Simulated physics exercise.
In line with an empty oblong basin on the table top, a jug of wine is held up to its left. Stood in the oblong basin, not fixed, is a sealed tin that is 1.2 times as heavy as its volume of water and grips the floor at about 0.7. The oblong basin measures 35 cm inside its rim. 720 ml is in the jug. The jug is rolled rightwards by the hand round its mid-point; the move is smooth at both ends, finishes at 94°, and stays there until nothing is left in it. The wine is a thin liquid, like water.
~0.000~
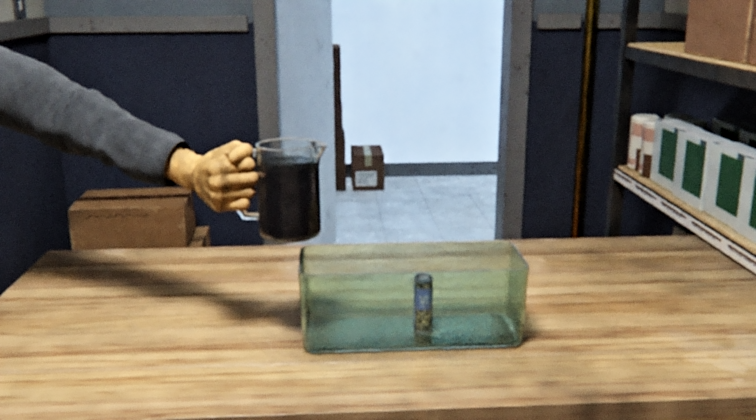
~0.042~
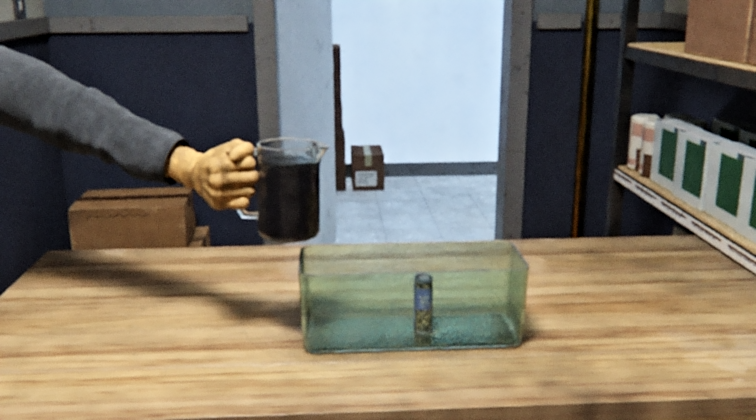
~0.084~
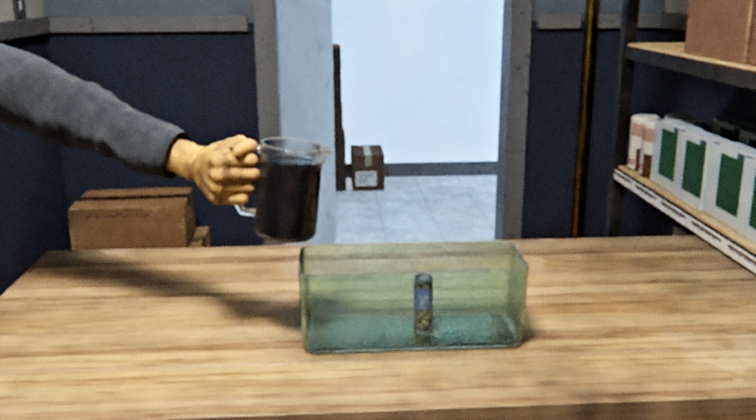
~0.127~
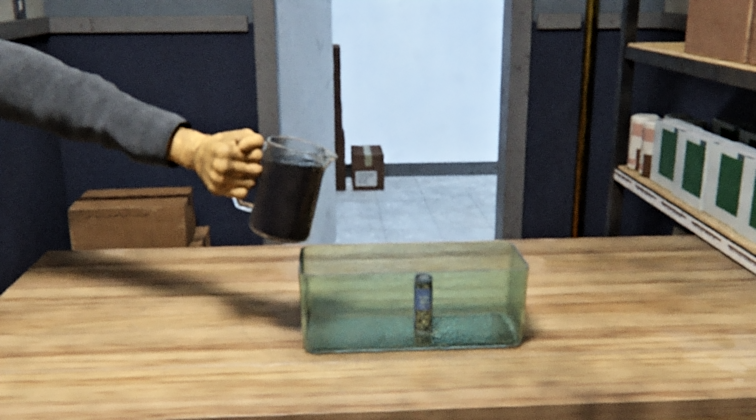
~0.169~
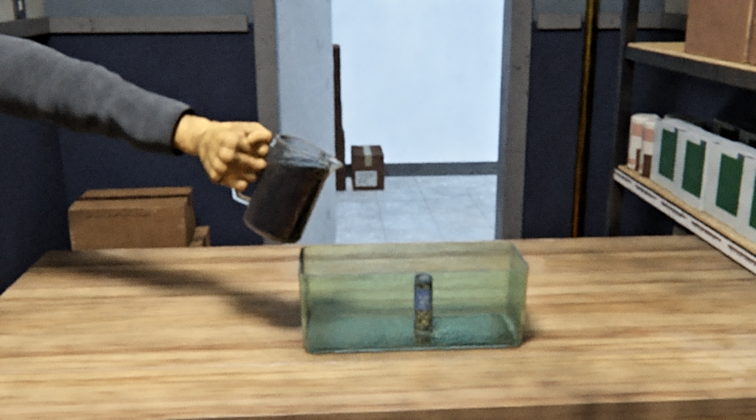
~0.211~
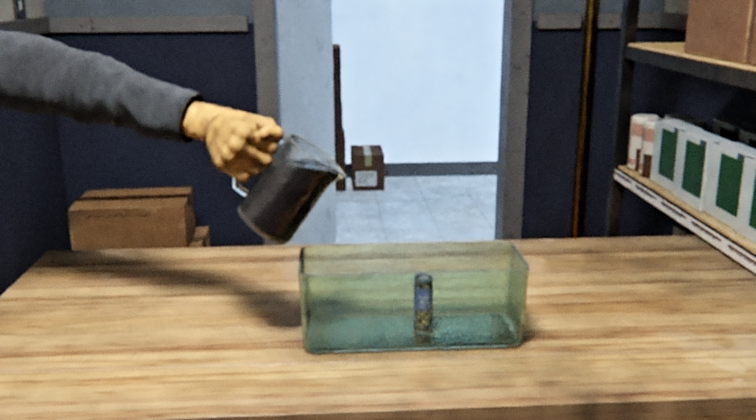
The footage shows a gloved hand holding a glass jug of dark liquid above and left of a clear oblong basin with a small tin standing inside, then smoothly tilting the jug rightwards while the basin stays still.
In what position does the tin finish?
It finishes upright.
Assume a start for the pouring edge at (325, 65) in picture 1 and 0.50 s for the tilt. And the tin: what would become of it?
Then the tin comes down.
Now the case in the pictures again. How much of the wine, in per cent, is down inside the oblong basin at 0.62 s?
Value: Approx. 42 %.
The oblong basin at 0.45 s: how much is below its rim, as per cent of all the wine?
Some 10 per cent.
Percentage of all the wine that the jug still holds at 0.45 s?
Fraction remaining: Approx. 72 per cent.
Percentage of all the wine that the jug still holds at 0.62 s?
Remaining share: Approx. 40 %.
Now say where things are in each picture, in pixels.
In the first picture, it leans 0°; its right rim is at (328, 145); the wine meets the walls at (259, 161) and (317, 160); the oblong basin's rim runs from (300, 261) to (520, 255); the tin's top is at (423, 280).
In the second picture, it leans 2°; its right rim is at (329, 146); the wine meets the walls at (260, 160) and (318, 161).
In the third picture, it leans 6°; its right rim is at (332, 149); the wine meets the walls at (262, 158) and (320, 162).
In the fourth picture, it leans 14°; its right rim is at (338, 156); the wine meets the walls at (265, 164) and (324, 163).
In the fifth picture, it leans 24°; its right rim is at (343, 164); the wine meets the walls at (260, 180) and (329, 165).
In the sixth picture, it leans 36°; its right rim is at (347, 175); the wine meets the walls at (253, 187) and (337, 169).
By 0.45 s the tilt is 92° and 73 per cent is still to pour; the tin stands where it began.
By 0.62 s the tilt is 94° and 40 per cent is still to pour; the tin stands where it began.
By 0.80 s the tilt is 94° and 19 per cent is still to pour; the tin stands 1 cm from where it began.
By 1.00 s the tilt is 94° and 9 per cent is still to pour; the tin stands 1 cm from where it began.
At rest the tin stands 1 cm from where it began.
